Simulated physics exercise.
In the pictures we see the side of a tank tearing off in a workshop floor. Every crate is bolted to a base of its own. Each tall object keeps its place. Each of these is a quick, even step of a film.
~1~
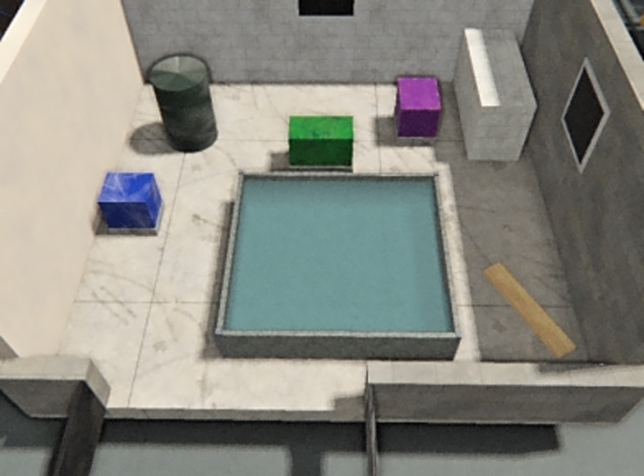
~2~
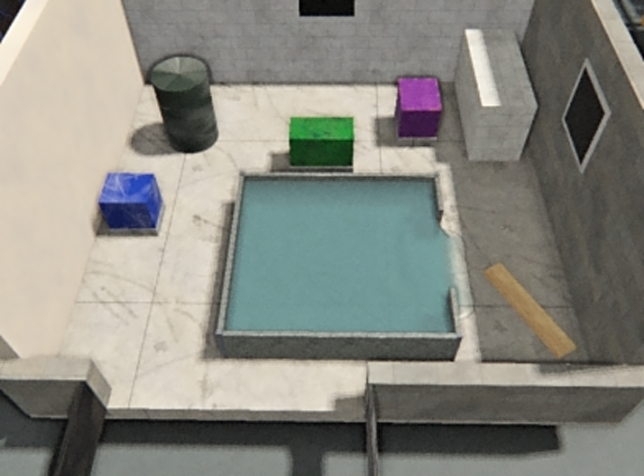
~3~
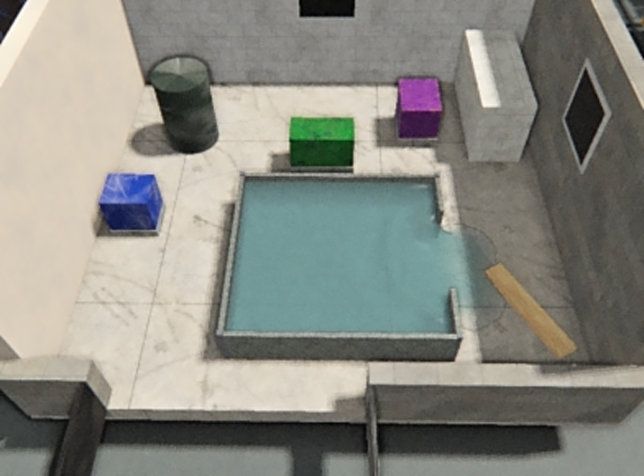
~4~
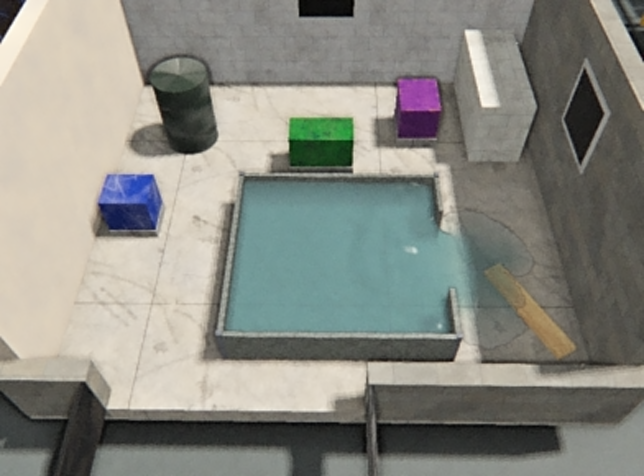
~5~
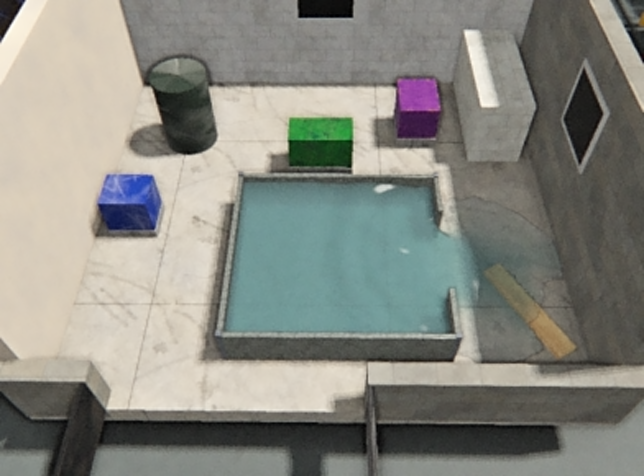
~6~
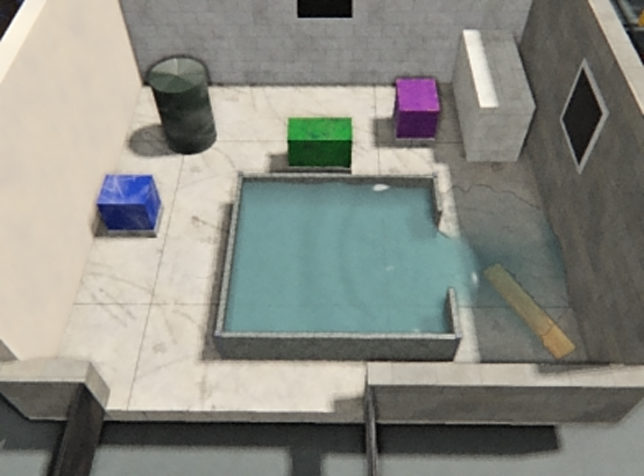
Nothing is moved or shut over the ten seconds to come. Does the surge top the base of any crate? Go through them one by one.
Result: The purple crate comes out dry; the green crate comes out wet; the blue crate comes out dry.
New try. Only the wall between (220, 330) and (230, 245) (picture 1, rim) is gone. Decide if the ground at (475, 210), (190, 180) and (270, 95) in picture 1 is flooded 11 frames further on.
Going through them in turn: Still unsoaked, then still unsoaked, then still unsoaked.
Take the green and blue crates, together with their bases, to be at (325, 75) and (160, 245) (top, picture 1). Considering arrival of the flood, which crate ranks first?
Purple one.
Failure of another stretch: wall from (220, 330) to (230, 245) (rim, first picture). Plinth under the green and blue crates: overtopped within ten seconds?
As I see it, green crate is not reached, and blue crate gets reached.
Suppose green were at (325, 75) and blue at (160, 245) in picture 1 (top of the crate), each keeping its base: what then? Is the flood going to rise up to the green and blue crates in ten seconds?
Looking at both, the green crate is left untouched, and the blue crate is left untouched.
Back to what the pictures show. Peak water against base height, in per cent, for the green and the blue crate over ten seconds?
I'd put it at some 140 % for one and some 60 % for the other, in that order.
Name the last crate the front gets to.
Answer: The crate marked blue.
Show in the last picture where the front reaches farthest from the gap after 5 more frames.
I'd say near (520, 159).
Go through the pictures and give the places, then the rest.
In the first picture, the tank at (338, 249) is whole and still.
In the second picture, the front is at (450, 235), out from the gap at (440, 265).
In the third picture, the front is at (482, 239), out from the gap at (440, 267).
In the fourth picture, water pours out at (439, 268) and has run to (524, 253).
In the fifth picture, the front is at (553, 246), out from the gap at (439, 268).
In the sixth picture, the front is at (544, 216), out from the gap at (438, 267).
A moment on, water covers 15 % of the floor; the purple crate not reached, the green crate not reached, the blue crate not reached.
Next, water covers 20 % of the floor; the purple crate water round its plinth, the green crate not reached, the blue crate not reached.
Then, water covers 40 % of the floor; the purple crate water round its plinth, the green crate water round its plinth, the blue crate not reached.
Later, water covers 75 % of the floor; the purple crate water round its plinth, the green crate water round its plinth, the blue crate water round its plinth.
In the end, water covers 100 % of the floor; the purple crate stayed above the water, the green crate was topped, the blue crate stayed above the water.
